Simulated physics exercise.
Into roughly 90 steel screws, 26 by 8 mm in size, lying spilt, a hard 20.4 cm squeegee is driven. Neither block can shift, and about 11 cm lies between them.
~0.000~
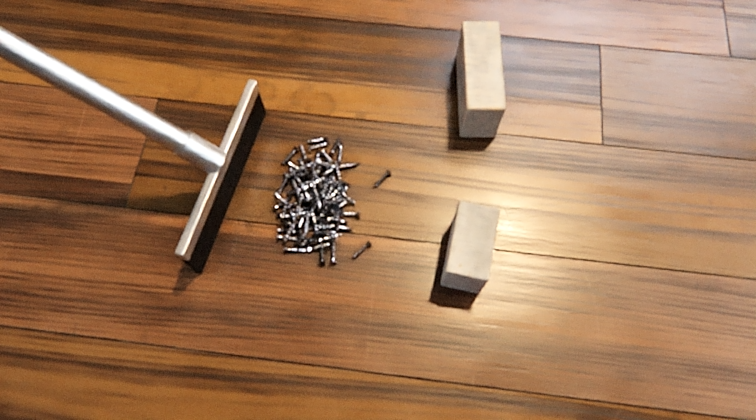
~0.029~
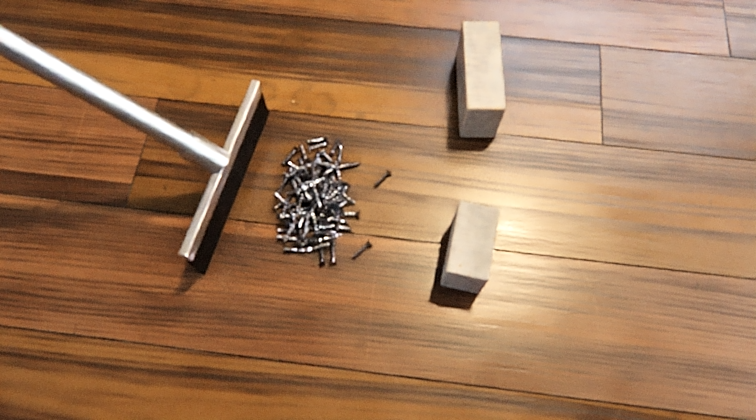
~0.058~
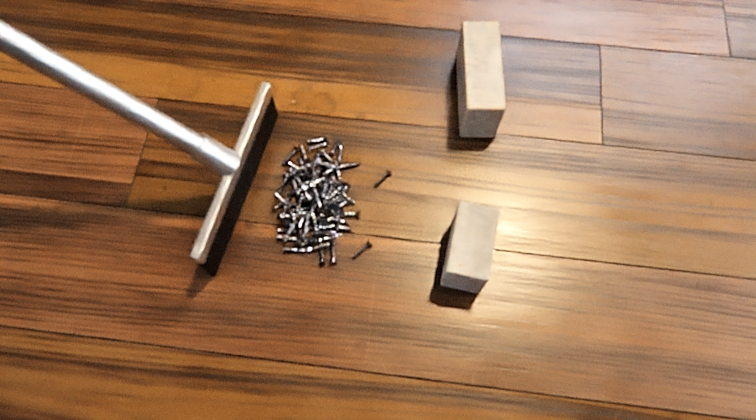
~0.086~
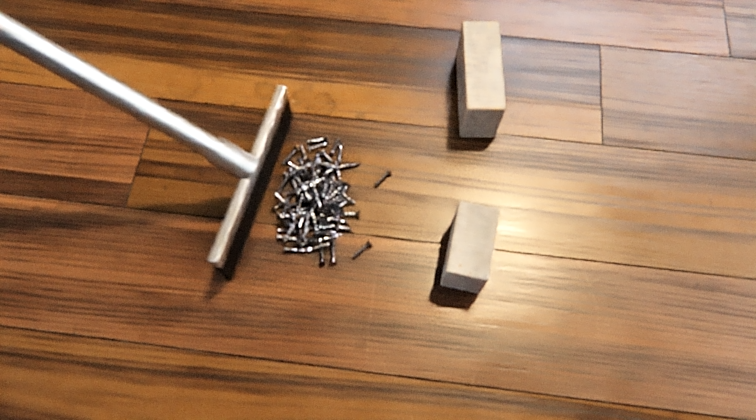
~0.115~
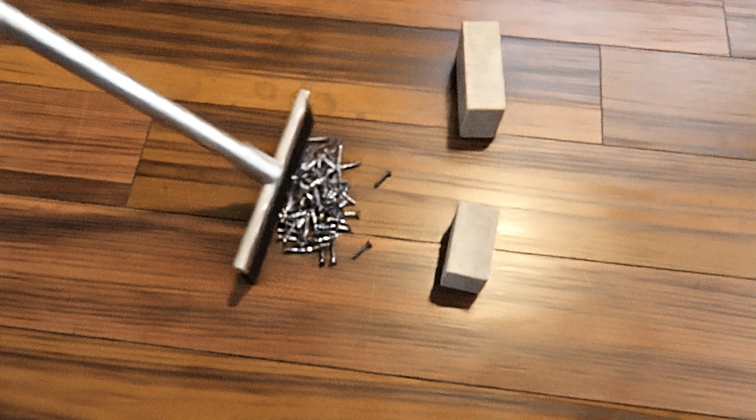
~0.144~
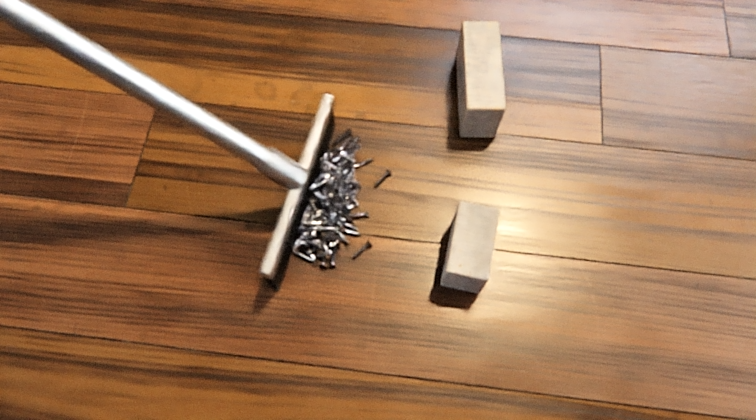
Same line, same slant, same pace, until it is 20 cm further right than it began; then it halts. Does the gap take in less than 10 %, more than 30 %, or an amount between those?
Into the gap: A fair number.
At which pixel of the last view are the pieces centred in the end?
I'd say somewhere near (442, 220).
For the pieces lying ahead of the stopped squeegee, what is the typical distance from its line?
Distance: Around 4 cm.
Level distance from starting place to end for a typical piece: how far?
Around 14 centimetres.
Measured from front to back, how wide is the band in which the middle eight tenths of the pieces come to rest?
It works out at some 14 centimetres.
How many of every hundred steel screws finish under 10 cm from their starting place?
About 0 %.
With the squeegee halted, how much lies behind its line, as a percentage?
Estimated share: Near 0 %.
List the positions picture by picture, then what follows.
The first frame shows squeegee from (184, 255) to (254, 89); moved 0.0 cm; 0 pieces shifted; middle of the spill at (317, 198); block at (474, 240); block at (484, 64).
The second frame shows squeegee from (188, 255) to (257, 90); moved 0.4 cm; 0 pieces shifted; middle of the spill at (317, 198).
The third frame shows squeegee from (199, 258) to (267, 92); moved 1.5 cm; 0 pieces shifted; middle of the spill at (317, 198).
The fourth frame shows squeegee from (217, 262) to (283, 95); moved 3.3 cm; 0 pieces shifted; middle of the spill at (317, 198).
The fifth frame shows squeegee from (242, 267) to (305, 99); moved 5.8 cm; 20 pieces shifted; middle of the spill at (318, 198).
The sixth frame shows squeegee from (268, 273) to (328, 103); moved 8.5 cm; 84 pieces shifted; middle of the spill at (327, 200); block at (474, 240); block at (484, 64). Its speed is about 0.90 m/s, heading 6 degrees towards the viewer.
After 0.28 s, squeegee 19 cm from its start, spill 15 cm wide; round the near block 10 %, held up before the blocks 90 %.
Then, at 0.41 s, squeegee 20 cm from its start, spill 18 cm wide; in or through the gap 25 %, round the near block 15 %, held up before the blocks 60 %.
After 0.52 s, squeegee 20 cm from its start, spill 19 cm wide; in or through the gap 25 %, round the near block 15 %, held up before the blocks 60 %.
In the end, at 1.2 s, in or through the gap 25 %, round the near block 15 %, round the far block 0 %, held up before the blocks 60 %.
